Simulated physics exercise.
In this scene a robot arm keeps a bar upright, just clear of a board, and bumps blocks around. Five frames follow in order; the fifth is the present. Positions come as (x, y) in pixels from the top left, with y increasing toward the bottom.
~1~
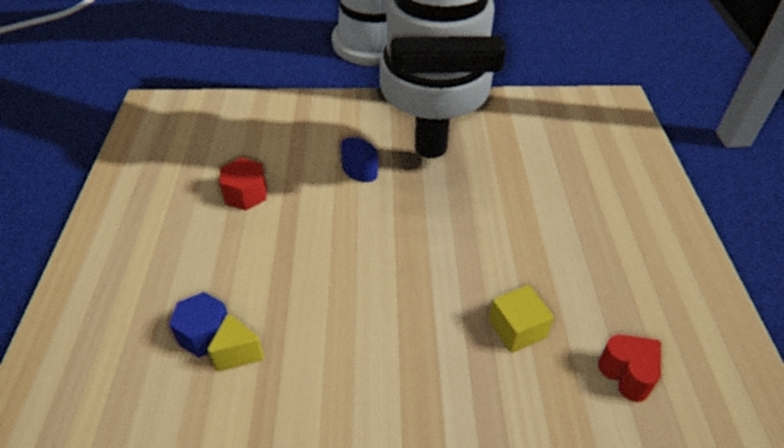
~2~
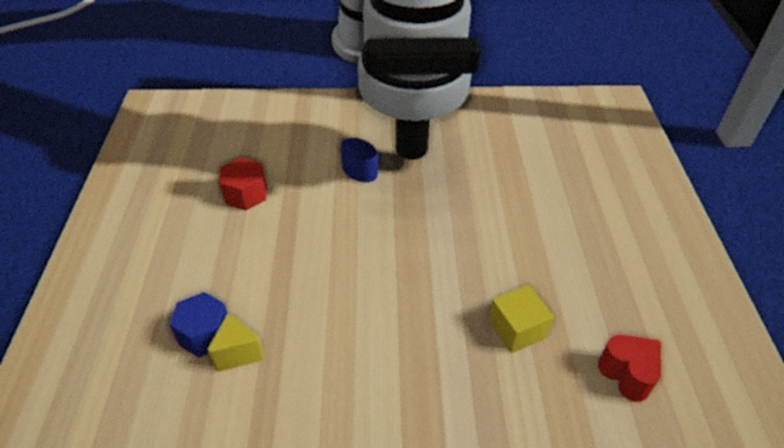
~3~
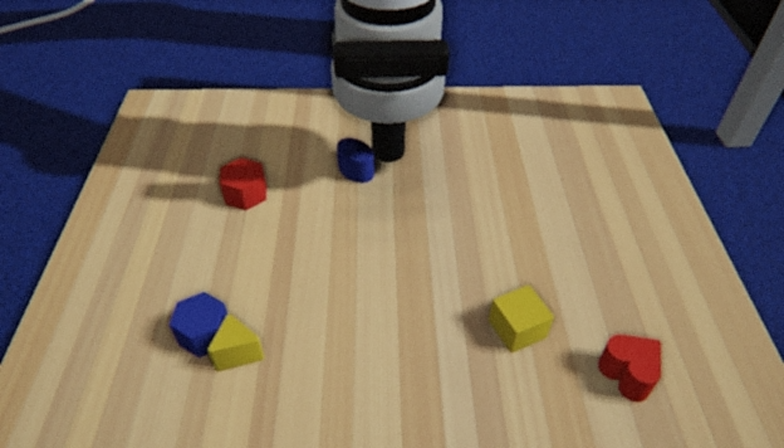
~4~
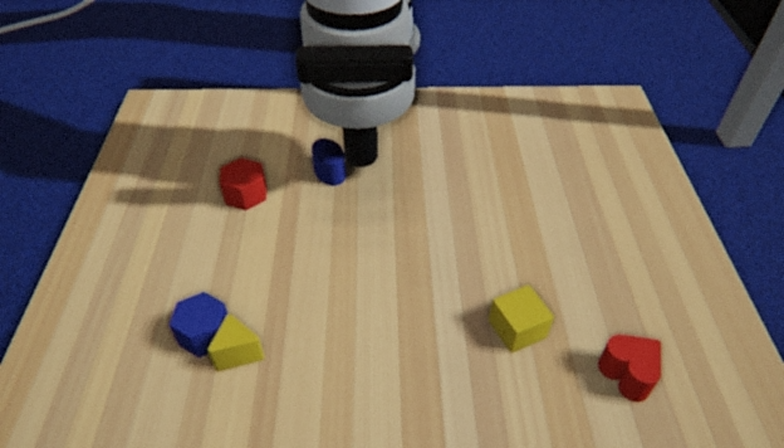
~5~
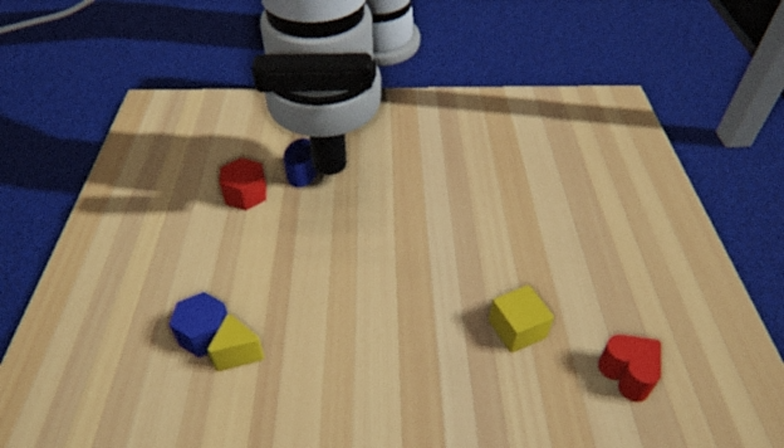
At first, a robot arm with a dark tip stands right of a blue elliptical block on a wooden board, among red, yellow and blue blocks. The arm moves left until its tip meets the blue block, then pushes it left, close to the red hexagon, while the other blocks stay still.
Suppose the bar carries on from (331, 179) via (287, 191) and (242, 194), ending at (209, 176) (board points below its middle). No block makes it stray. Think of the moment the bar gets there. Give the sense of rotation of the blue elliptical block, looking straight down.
Overhead view: Clockwise.
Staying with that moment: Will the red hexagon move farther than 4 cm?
The answer is yes.
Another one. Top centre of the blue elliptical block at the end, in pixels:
Put as a pixel place, it's (264, 151).
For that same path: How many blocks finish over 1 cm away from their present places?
Two move.
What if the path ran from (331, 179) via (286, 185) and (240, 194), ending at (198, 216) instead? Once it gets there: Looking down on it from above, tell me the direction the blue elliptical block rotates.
It turns round clockwise.
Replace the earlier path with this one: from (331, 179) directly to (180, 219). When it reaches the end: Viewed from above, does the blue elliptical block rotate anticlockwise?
I believe not.
What follows on the original path. One third of the way, bar (285, 177); blue elliptical block (267, 151), turned 80° clockwise.
Two thirds of the way, bar (238, 180); red hexagon (197, 173); blue elliptical block (264, 151), turned 85° clockwise.
At the end, bar (205, 163); red hexagon (163, 169), turned 45° anticlockwise; blue elliptical block (264, 151), turned 85° clockwise.
